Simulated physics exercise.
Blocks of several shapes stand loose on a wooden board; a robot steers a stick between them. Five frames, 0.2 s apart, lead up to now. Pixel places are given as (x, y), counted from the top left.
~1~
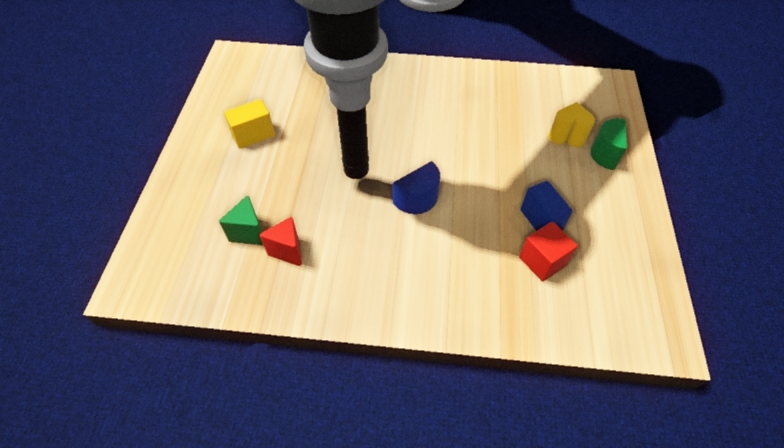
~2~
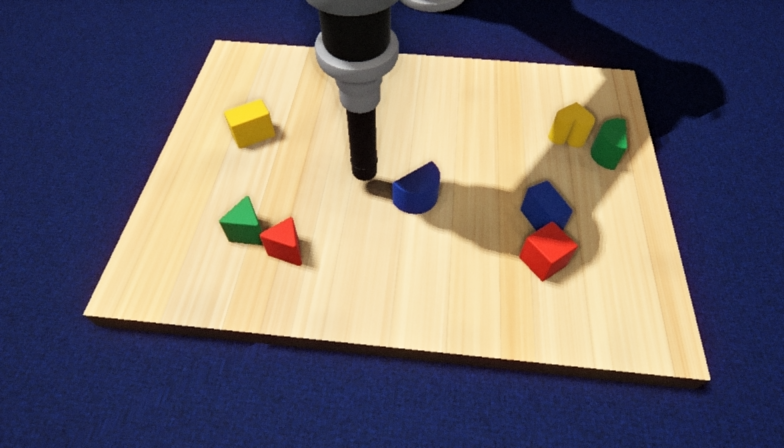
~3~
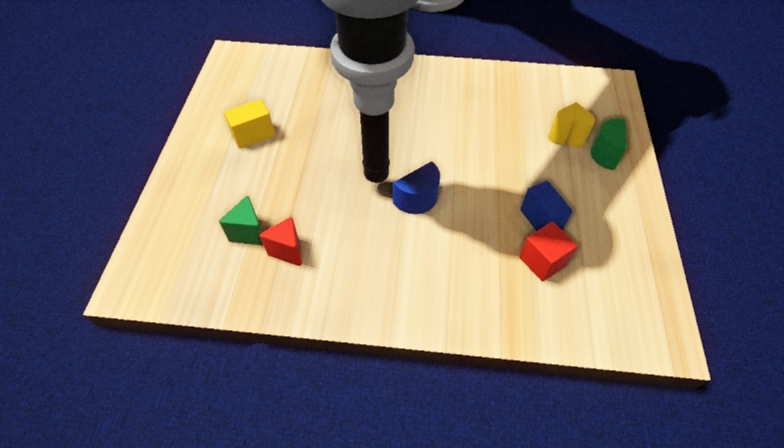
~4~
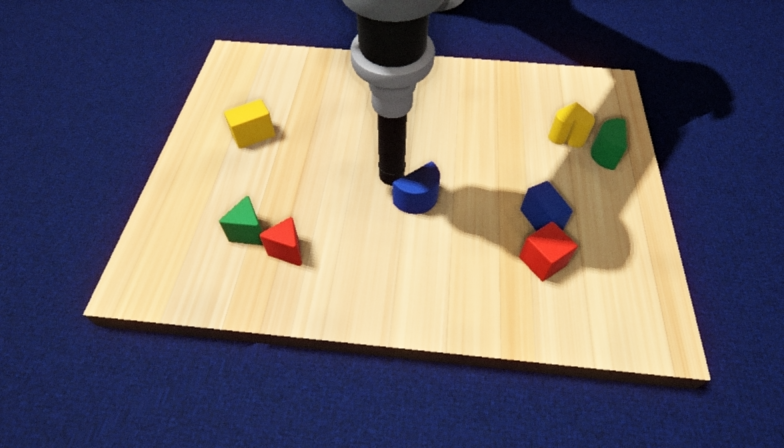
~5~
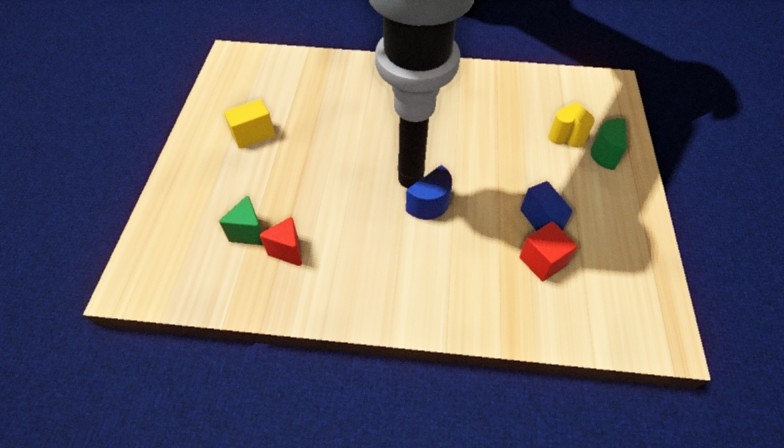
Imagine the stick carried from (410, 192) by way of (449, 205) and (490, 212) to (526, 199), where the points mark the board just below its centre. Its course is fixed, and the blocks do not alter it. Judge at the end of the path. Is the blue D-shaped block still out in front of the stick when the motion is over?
No, that is not how it ends up.
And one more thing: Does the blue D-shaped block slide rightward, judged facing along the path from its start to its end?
Yes, it checks out.
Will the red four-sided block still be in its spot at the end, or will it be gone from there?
It stays put.
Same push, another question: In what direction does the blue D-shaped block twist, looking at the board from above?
Looking down, it rotates clockwise.
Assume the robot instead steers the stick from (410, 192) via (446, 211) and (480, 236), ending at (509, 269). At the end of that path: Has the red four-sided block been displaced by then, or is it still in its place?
In the end it has been moved.
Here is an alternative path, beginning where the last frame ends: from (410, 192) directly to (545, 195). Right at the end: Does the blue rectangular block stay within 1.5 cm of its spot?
It seems so.
The first path, step by step. One third of the way, stick (451, 193); blue D-shaped block (474, 199).
Two thirds of the way, stick (495, 200); blue D-shaped block (504, 212), turned 35° clockwise.
At the end, stick (531, 187); blue D-shaped block (504, 212), turned 35° clockwise; blue rectangular block (560, 198), turned 35° clockwise; red four-sided block unmoved.
